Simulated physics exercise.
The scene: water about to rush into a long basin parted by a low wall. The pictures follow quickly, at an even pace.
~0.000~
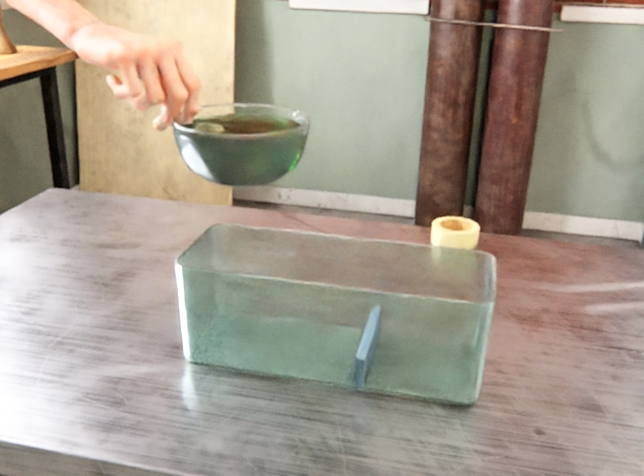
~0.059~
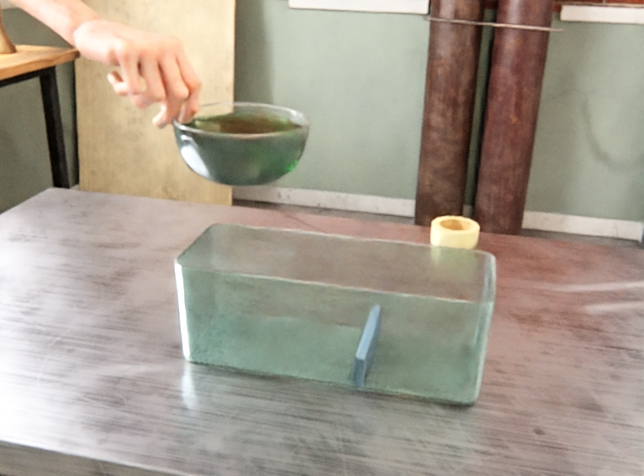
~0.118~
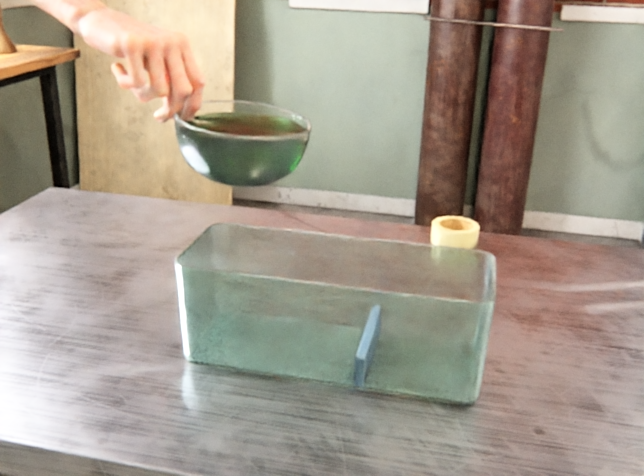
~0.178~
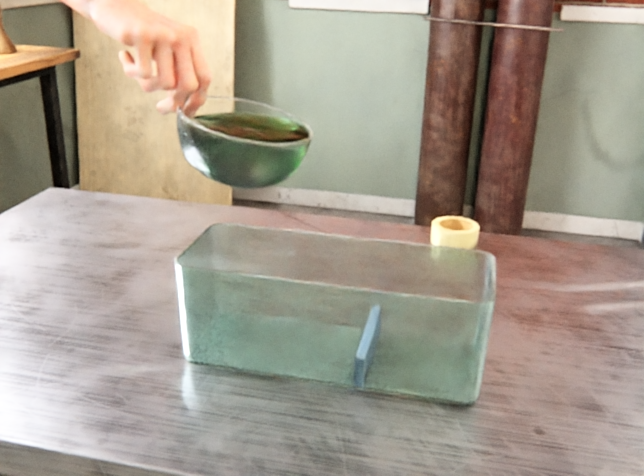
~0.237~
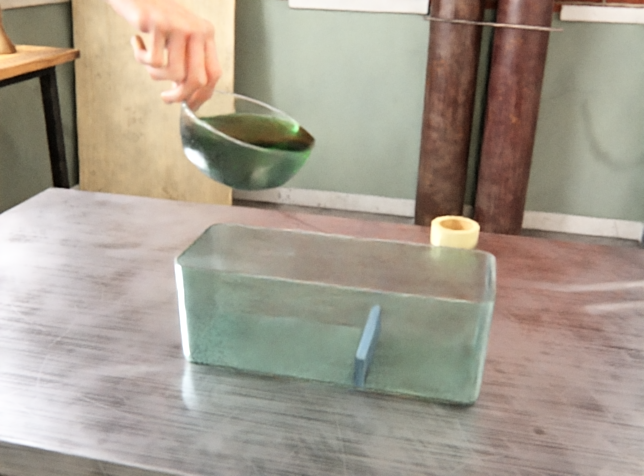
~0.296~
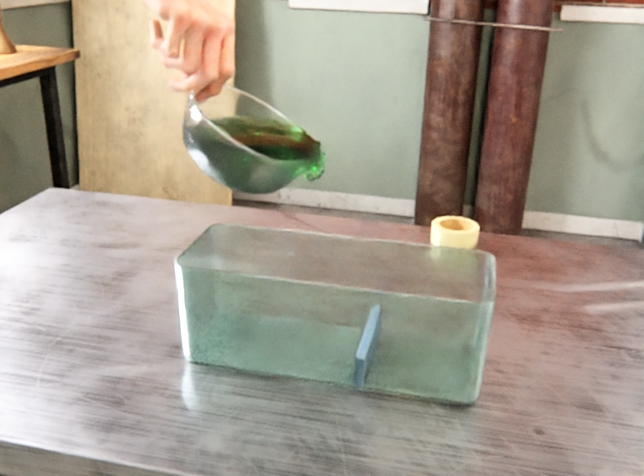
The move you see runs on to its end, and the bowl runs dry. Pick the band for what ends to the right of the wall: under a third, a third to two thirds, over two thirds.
The share right of the wall is not even a third.
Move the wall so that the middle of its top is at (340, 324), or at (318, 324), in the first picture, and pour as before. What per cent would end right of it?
Near 65 % and 80 %.
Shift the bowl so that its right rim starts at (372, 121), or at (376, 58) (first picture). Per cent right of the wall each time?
Near 75 % and 75 %.
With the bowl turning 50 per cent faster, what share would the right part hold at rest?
Close to 20 per cent.
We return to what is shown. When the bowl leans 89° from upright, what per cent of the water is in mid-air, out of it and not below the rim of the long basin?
Some 30 per cent.
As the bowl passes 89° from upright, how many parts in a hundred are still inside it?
It comes to 15 per cent or so.
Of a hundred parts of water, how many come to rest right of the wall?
About 25 per cent.
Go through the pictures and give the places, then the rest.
In the first picture, tilt 0°; pouring edge (306, 126); surface from (184, 122) to (305, 132); the long basin's rim runs from (194, 244) to (494, 279); the wall's top is at (370, 331).
In the second picture, tilt 1°; pouring edge (306, 127); surface from (184, 121) to (305, 133).
In the third picture, tilt 5°; pouring edge (308, 131); surface from (187, 119) to (306, 134).
In the fourth picture, tilt 12°; pouring edge (309, 140); surface from (188, 119) to (309, 136).
In the fifth picture, tilt 20°; pouring edge (310, 150); surface from (190, 120) to (310, 141); 2 per cent is over the edge.
In the sixth picture, tilt 31°; pouring edge (309, 162); surface from (193, 123) to (304, 149); 9 per cent is over the edge.
A moment on, the bowl is tipped on its side and 14 per cent is still to pour, 36 is left of the wall and 20 right of it.
Next, the bowl is tipped right over and 0 per cent is still to pour, 72 is left of the wall and 25 right of it.
Then the bowl is tipped right over and 0 per cent is still to pour, 72 is left of the wall and 26 right of it.
Later the bowl is tipped right over and 0 per cent is still to pour, 73 is left of the wall and 26 right of it.
In the end 73 per cent lies left of the wall, 26 right of it and 2 outside.
